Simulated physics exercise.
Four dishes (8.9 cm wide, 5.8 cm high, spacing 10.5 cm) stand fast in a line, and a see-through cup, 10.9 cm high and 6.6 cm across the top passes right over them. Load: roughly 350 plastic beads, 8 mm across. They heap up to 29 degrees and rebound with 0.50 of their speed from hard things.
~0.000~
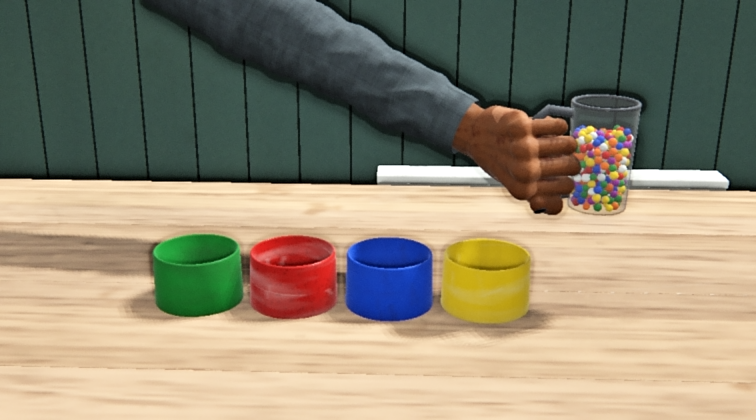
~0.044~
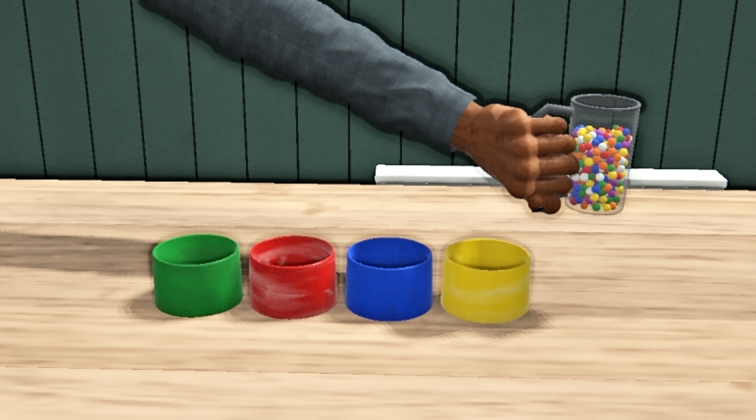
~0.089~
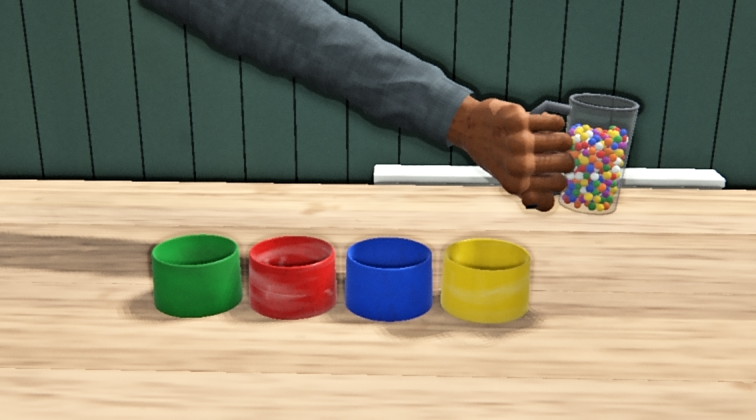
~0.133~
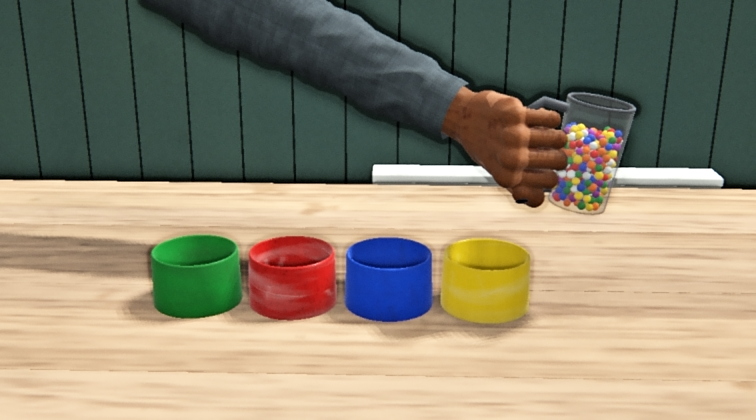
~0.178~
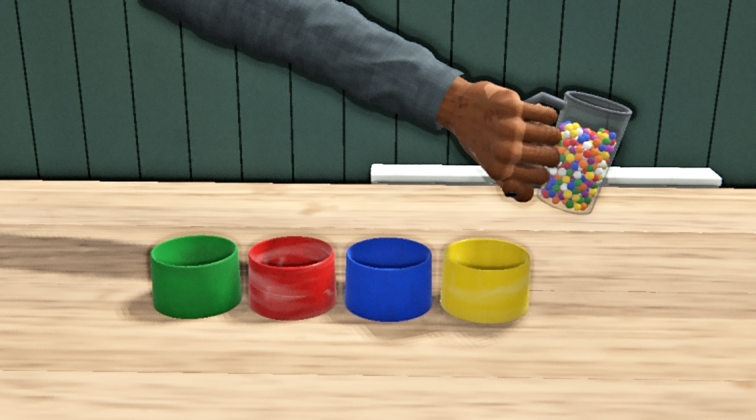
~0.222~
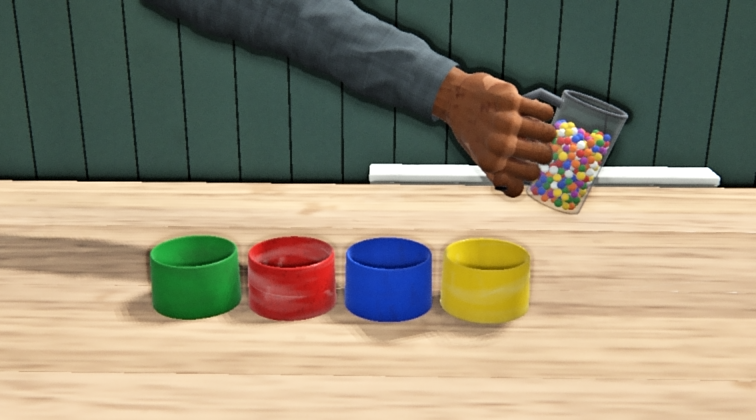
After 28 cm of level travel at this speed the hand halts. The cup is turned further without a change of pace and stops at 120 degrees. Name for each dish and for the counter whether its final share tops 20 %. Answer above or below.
Red dish: Below; blue dish: Below; green dish: Below; yellow dish: Above; on the counter: Below.
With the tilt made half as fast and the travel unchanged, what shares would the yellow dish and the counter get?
In that case yellow 0; counter 0.
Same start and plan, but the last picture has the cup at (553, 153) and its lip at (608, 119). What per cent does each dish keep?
Red 0, blue 90, green 0, yellow 0.
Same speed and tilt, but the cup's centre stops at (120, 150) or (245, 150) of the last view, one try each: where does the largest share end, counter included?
Most goes to: Yellow; yellow.
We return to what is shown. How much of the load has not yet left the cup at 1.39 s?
Roughly 10 per cent.
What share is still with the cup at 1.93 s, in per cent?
Roughly 0 per cent.
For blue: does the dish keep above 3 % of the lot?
Blue yes.
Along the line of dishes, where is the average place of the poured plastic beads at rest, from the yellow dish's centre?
Some 1 cm to the left.
Then, at 0.92 s, tilt 100 degrees; cup holds 100 %.
Then, at 1.39 s, tilt 120 degrees; cup holds 10 %, yellow 80 %.
Then, at 1.93 s, tilt 120 degrees; cup holds 0 %, blue 5 %, yellow 85 %.
By 2.3 s all is still; red 0 %, blue 5 %, green 0 %, yellow 85 %, counter 10 %.
